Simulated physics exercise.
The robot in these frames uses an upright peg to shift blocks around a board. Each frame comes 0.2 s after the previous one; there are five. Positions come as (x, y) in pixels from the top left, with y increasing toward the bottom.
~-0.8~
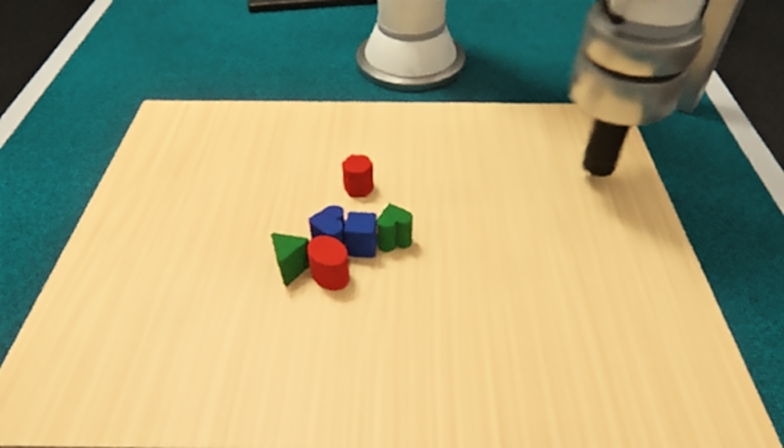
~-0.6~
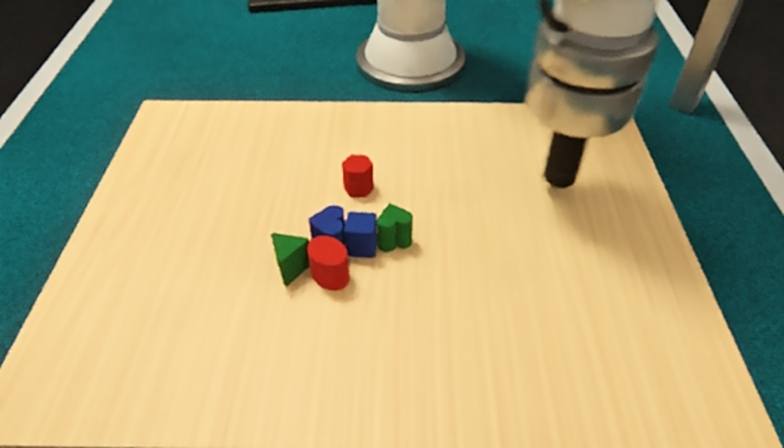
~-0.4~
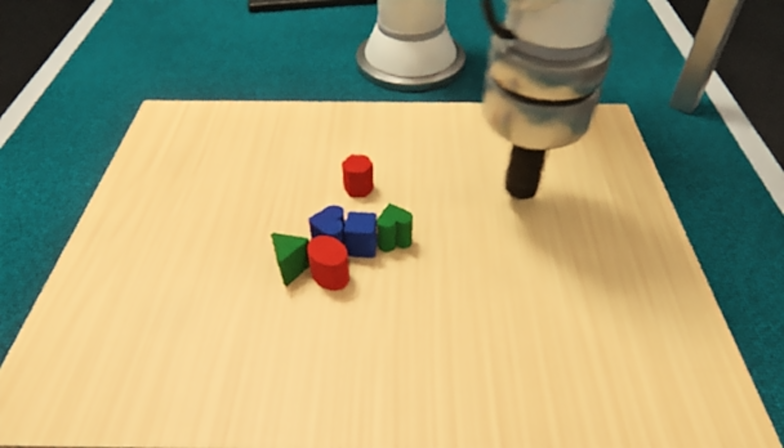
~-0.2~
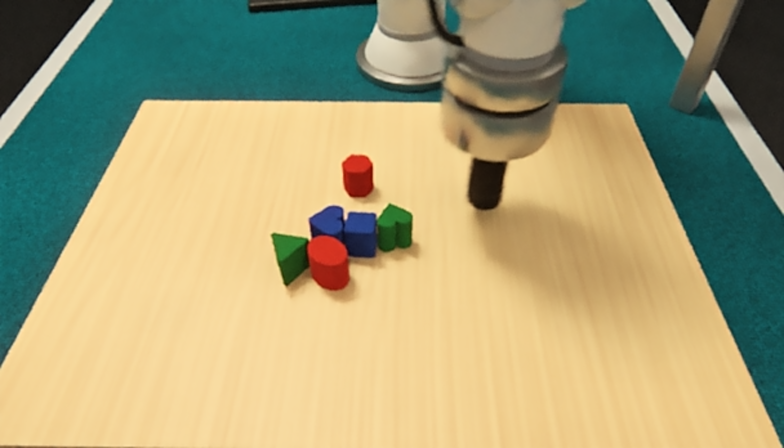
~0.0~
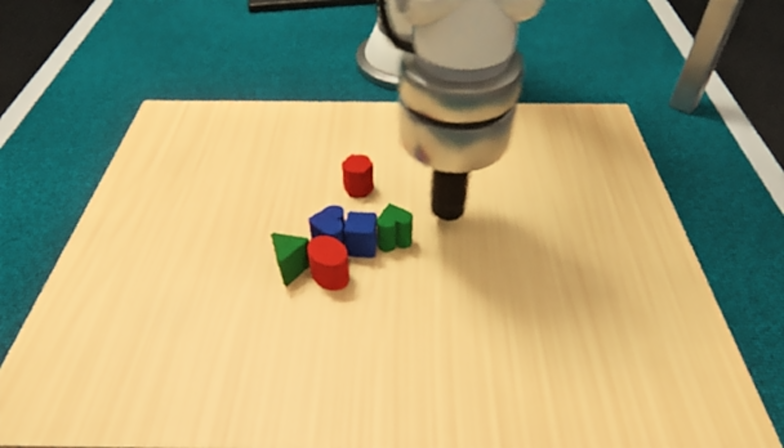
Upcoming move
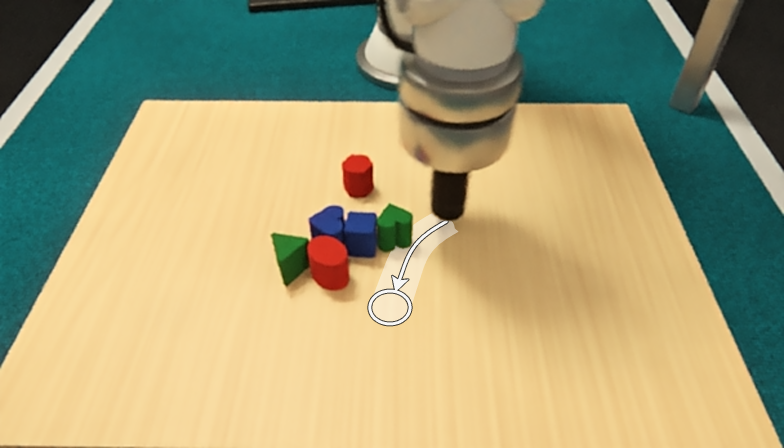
In the video, a robot arm with a dark upright peg moves left and slightly nearer across a wooden board, from the upper right toward a cluster of red, blue and green blocks, while all the blocks stay still.
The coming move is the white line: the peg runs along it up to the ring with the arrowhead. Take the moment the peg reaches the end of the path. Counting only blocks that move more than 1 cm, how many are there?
The way I see it, the answer is three or more.
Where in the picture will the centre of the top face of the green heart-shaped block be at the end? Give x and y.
So, by the moment the path ends, you'll find the top centre of the green heart-shaped block at (373, 233).
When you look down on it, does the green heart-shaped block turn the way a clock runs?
Yes - that is the case.
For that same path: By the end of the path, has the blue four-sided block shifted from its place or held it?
The blue four-sided block moves.
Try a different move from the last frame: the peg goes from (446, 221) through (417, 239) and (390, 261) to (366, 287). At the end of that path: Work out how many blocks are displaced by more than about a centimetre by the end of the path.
There will be three or more blocks displaced.
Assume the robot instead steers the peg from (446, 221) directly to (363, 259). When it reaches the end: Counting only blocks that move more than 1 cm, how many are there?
Total: Three-plus.
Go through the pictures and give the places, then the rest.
Peg tip (598, 167); block tops, red oval (327, 250); blue heart-shaped block (329, 219); blue four-sided block (361, 221); green heart-shaped block (394, 216), in the first frame.
Peg (559, 178); blocks unchanged, in the second frame.
Peg (521, 189); blocks unchanged, in the third frame.
Peg (484, 199); blocks unchanged, in the fourth frame.
Peg (447, 210); red oval (327, 250); blue heart-shaped block (329, 219); blue four-sided block (361, 221); green heart-shaped block (394, 216), in the fifth frame.
Path on the board, from (446, 221) through (418, 242) and (402, 272) to (390, 307).
What follows on the original path. One third of the way, peg (418, 231); blue heart-shaped block (320, 219); blue four-sided block (349, 223); green heart-shaped block (382, 221), turned 15° clockwise.
Two thirds of the way, peg (402, 261); blue heart-shaped block (312, 218); blue four-sided block (341, 223); green heart-shaped block (373, 233), turned 75° clockwise.
At the end, peg (390, 296); red oval in place; blue heart-shaped block (312, 218); blue four-sided block (341, 223); green heart-shaped block (373, 233), turned 75° clockwise.
